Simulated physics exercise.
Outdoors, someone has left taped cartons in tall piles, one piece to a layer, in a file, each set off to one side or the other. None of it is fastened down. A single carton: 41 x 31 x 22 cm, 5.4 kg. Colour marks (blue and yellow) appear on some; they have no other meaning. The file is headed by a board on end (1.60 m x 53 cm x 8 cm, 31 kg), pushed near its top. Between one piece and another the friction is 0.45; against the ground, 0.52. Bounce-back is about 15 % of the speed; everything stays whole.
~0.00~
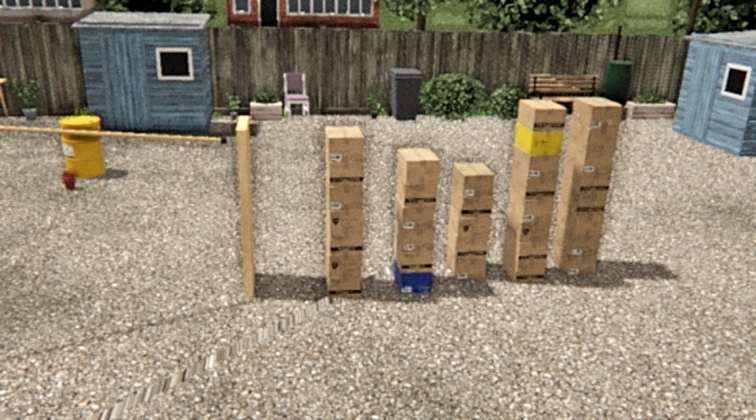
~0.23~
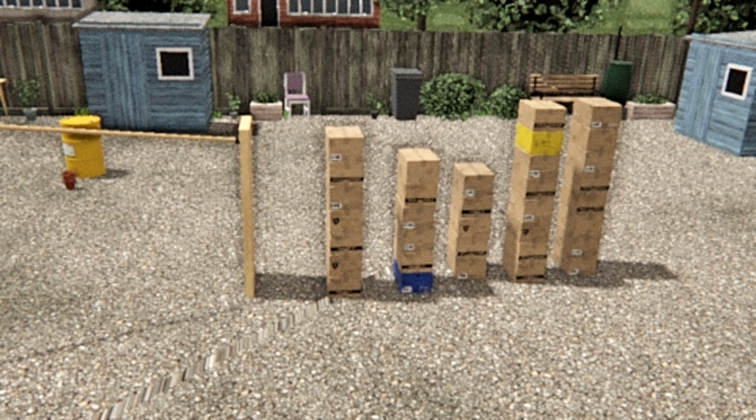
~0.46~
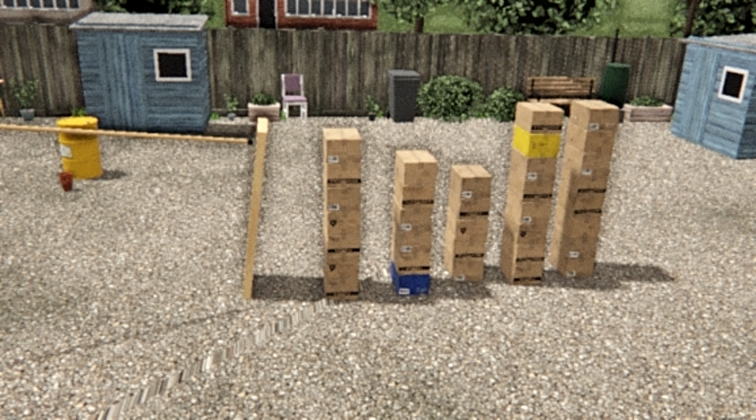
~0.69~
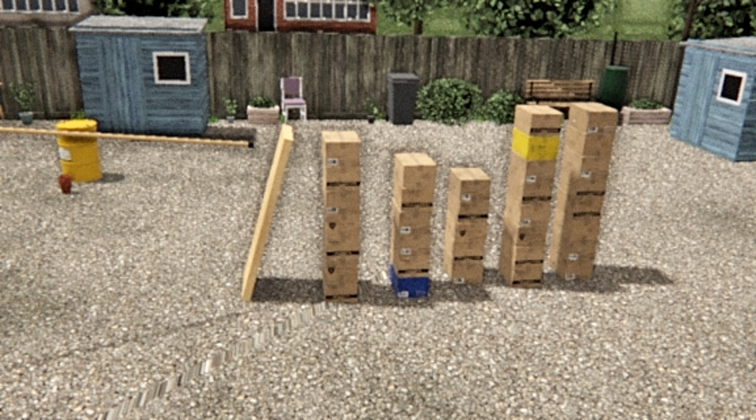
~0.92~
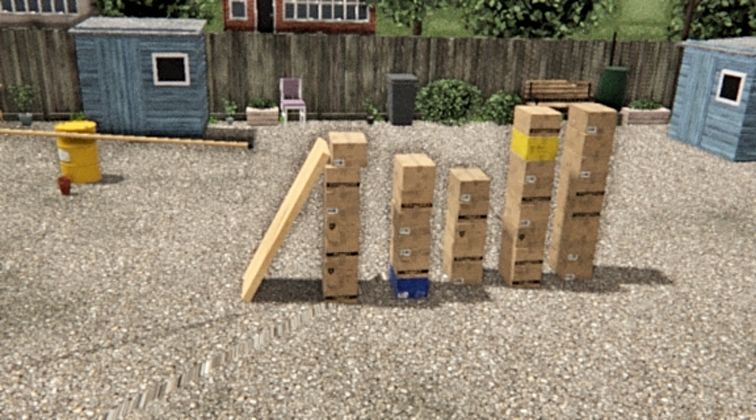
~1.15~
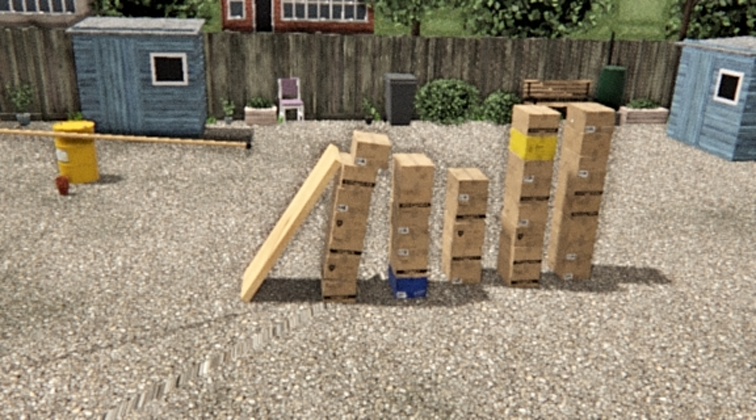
A wooden board tips right against the nearest stack of boxes, which begins leaning.
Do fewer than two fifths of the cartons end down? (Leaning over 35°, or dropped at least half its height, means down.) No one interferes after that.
No, more than two fifths do.
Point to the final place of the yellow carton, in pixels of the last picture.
In the final picture its centre lies roughly at (734, 245).
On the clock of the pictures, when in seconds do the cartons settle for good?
At about 5.5 s.
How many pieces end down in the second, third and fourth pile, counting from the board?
Each in turn: Second 5; third 4; fourth 8.
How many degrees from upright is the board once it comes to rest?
Roughly 70 degrees off upright.
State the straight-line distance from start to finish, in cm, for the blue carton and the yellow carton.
Well, the blue finishes 0 cm from where it began, while the yellow finishes 280 cm from its start.
After 2.02 s, board 67° from upright; 6 of the 34 cartons down; blue carton 20° from how it stood.
After 3.28 s, board 70° from upright; 11 of the 34 cartons down; yellow carton 23° from how it stood; blue carton 26 mm from its place.
After 4.18 s, board 70° from upright; 31 of the 34 cartons down; yellow carton on its side; blue carton 26 mm from its place.
In the end (5.9 s), board 70° from upright; 31 of the 34 cartons down; yellow carton upside down; blue carton 26 mm from its place. That is 91 per cent. From the last view, middles, yellow carton near (734, 245), blue carton near (410, 278).
